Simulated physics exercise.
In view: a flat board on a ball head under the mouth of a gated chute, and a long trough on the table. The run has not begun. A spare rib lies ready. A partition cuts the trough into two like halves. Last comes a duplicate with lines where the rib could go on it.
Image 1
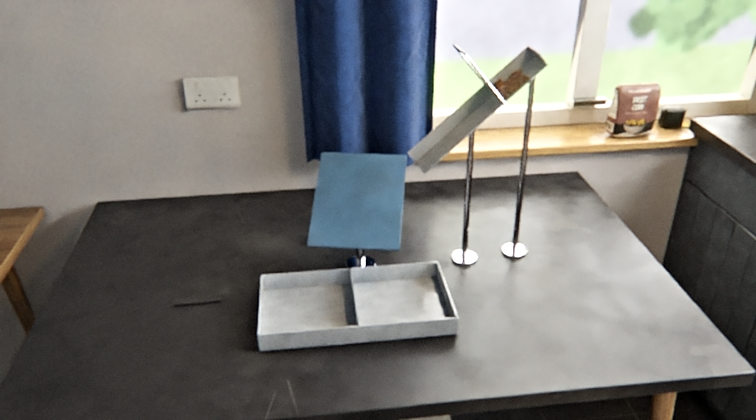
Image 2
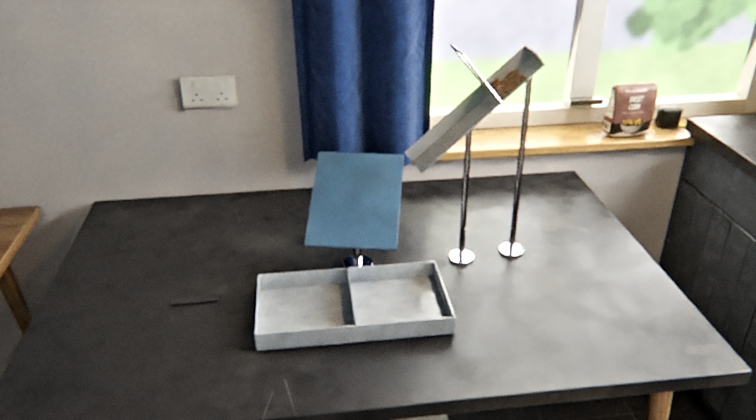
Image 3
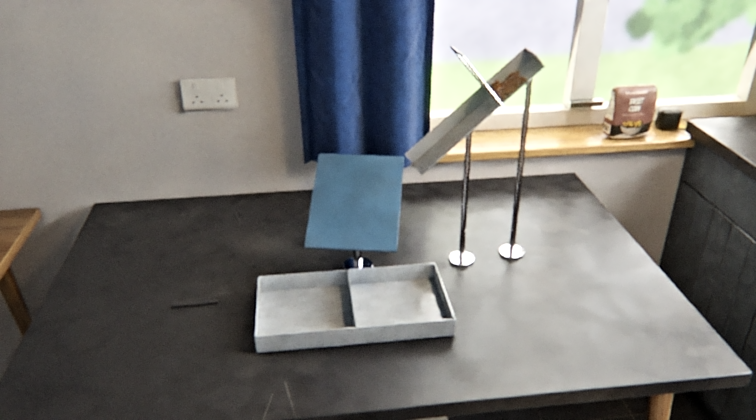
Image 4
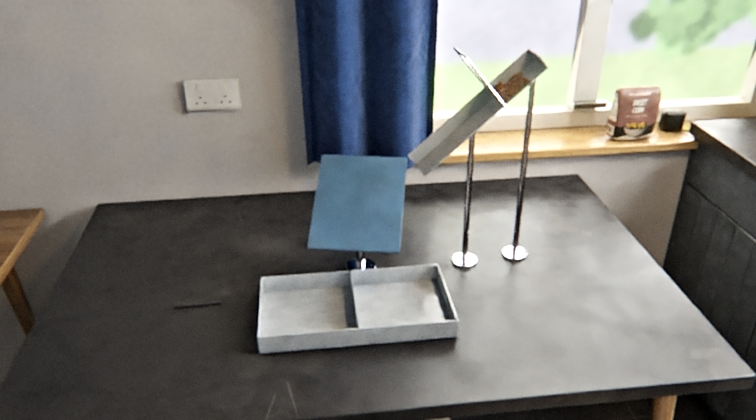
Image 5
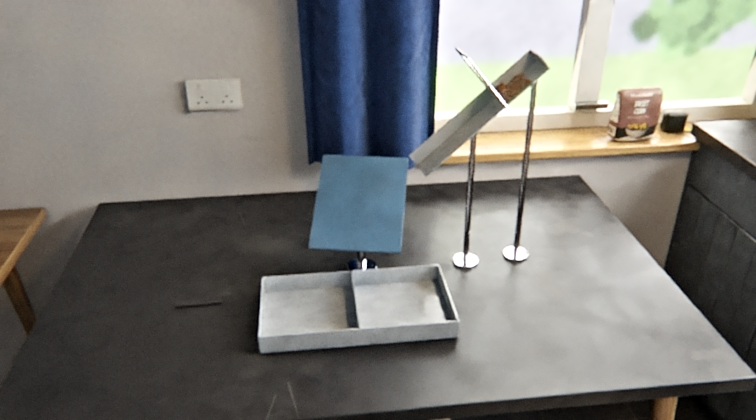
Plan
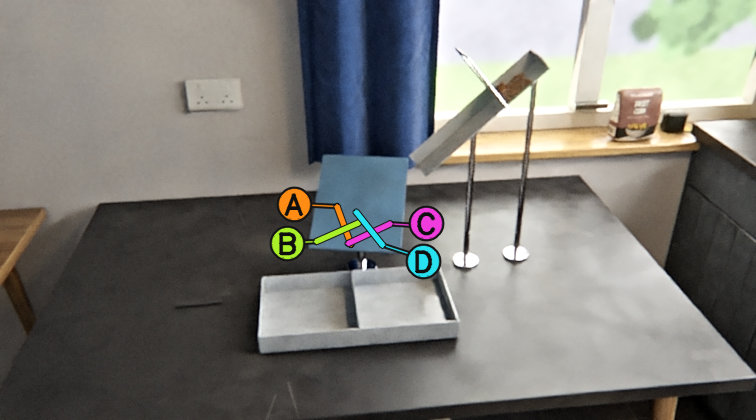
To begin with, a tilted blue board stands behind a pale, two-part trough on a dark table, with a sloping chute on two thin metal stands to its right, holding something brownish. The view shifts very slightly left, then back right, while the objects themselves stay still.
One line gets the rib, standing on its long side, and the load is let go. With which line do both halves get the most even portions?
A works best here.
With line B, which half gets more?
More lands on the left.
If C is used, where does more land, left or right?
More lands on the left.
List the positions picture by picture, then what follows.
The first frame shows load behind the gate at (506, 90), cereal balls; lip of the chute at (420, 168), sloping fairly steeply.
The second frame shows middle of the board at (356, 198), tilted fairly steeply; middle of its low edge at (350, 247); of its high edge at (361, 153).
The third frame shows front corners of the trough at (255, 336) and (455, 319); front end of its middle wall at (357, 327); gate still shut at (484, 86).
The fourth frame shows middle of the load at (506, 93); lip at (421, 171).
The fifth frame shows middle of the load at (508, 93); lip at (422, 171).
On the marked copy, line A from (337, 206) to (351, 244); line B from (359, 222) to (316, 241); line C from (390, 223) to (348, 243); line D from (356, 212) to (382, 245).
For line A, of what is caught, about half in the left half, about half in the right.
For line B, of what is caught, most in the left half, a small part in the right.
For line C, of what is caught, nearly all in the left half, a small part in the right.
For line D, of what is caught, a small part in the left half, nearly all in the right.
